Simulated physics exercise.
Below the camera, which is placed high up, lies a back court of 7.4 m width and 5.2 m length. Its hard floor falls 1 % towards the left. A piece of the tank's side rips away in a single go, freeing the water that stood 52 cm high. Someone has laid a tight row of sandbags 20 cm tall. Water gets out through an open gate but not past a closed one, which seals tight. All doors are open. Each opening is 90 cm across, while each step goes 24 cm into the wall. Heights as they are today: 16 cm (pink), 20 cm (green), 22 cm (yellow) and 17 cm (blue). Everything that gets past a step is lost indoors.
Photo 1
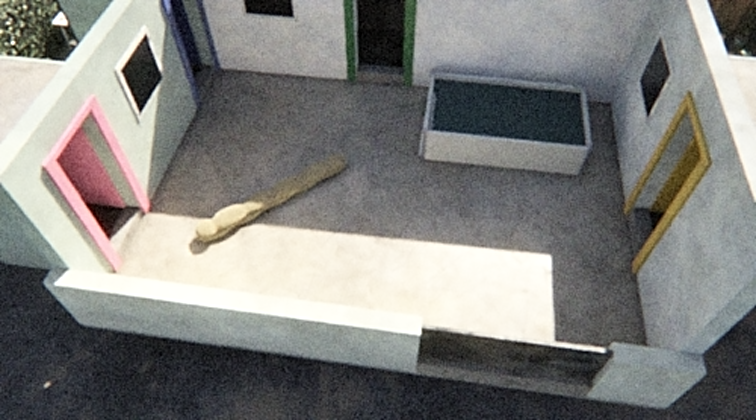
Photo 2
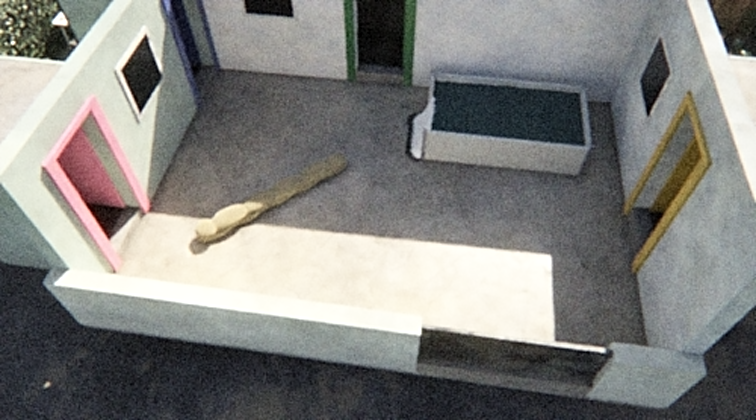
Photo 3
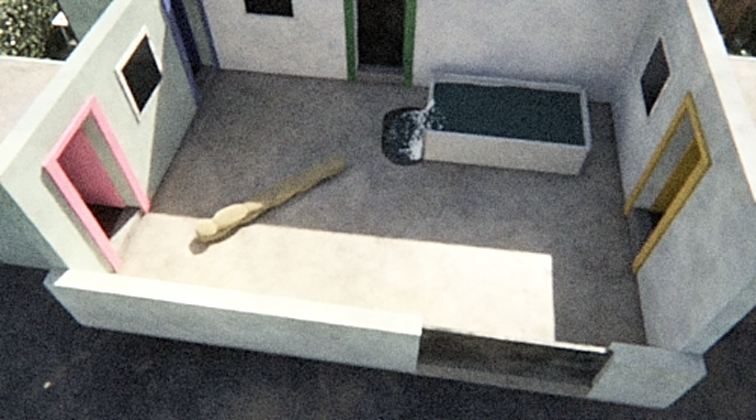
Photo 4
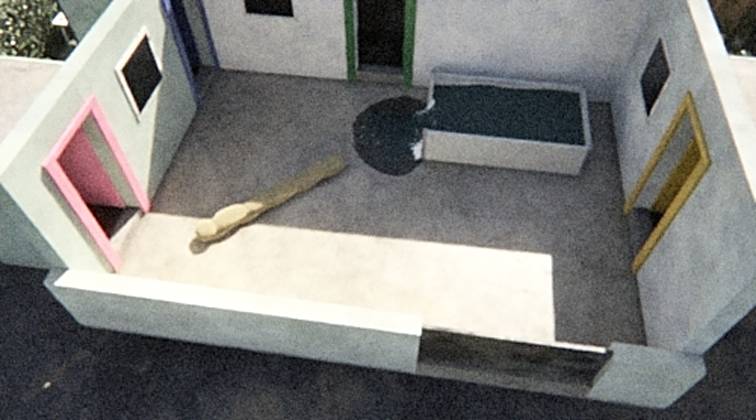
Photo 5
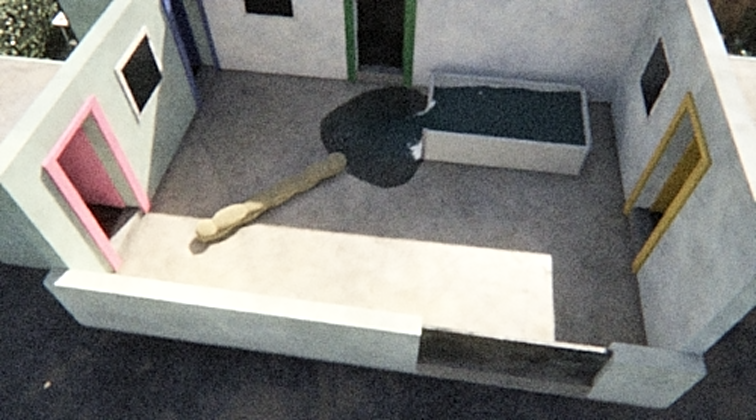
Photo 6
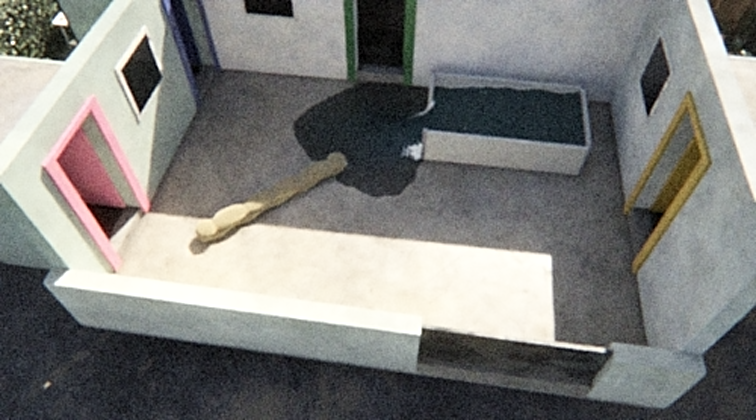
Dark water pouring from the broken left end of a tank, spreading leftward across a courtyard floor and reaching a long tan bundle.
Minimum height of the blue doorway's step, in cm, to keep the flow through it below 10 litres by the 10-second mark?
Roughly 23 cm.
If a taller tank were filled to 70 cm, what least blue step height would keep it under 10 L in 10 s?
You'd need a step of close to 31 cm.
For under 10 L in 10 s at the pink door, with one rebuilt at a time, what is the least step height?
Pink would need about 12.5 cm on its own.
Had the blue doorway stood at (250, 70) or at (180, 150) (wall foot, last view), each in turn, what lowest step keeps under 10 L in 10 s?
18 and 15 cm.
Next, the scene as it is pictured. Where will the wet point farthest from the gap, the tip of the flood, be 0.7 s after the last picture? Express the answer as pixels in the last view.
Look about (191, 124) in the last picture.
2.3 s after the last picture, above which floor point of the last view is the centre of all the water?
I'd say around (377, 140).
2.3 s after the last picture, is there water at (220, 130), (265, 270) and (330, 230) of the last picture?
One by one: Drenched, drenched, drenched.
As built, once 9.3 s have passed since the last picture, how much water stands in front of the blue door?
About 10.5 centimetres.
Then, 0.7 s after the last picture water covers 25 % of the floor, deepest (28 cm) near (345, 163); it has not reached the blue door.
Then, 2.3 s after the last picture water covers 45 % of the floor, deepest (28 cm) near (214, 79); 26 cm at the blue door, 15 litres in over its 17 cm step.
Then, 9.3 s after the last picture water covers 80 % of the floor, deepest (12 cm) near (100, 302); 10 cm at the blue door, 46 litres in over its 17 cm step.
At the blue door as built, the water peaked near 28 cm, 2.1 s after the last picture.
With a step of 21 cm, 17 litres would have come in within the 10 s; with 29 cm, 0 litres. So under 10 litres takes about 23 cm.
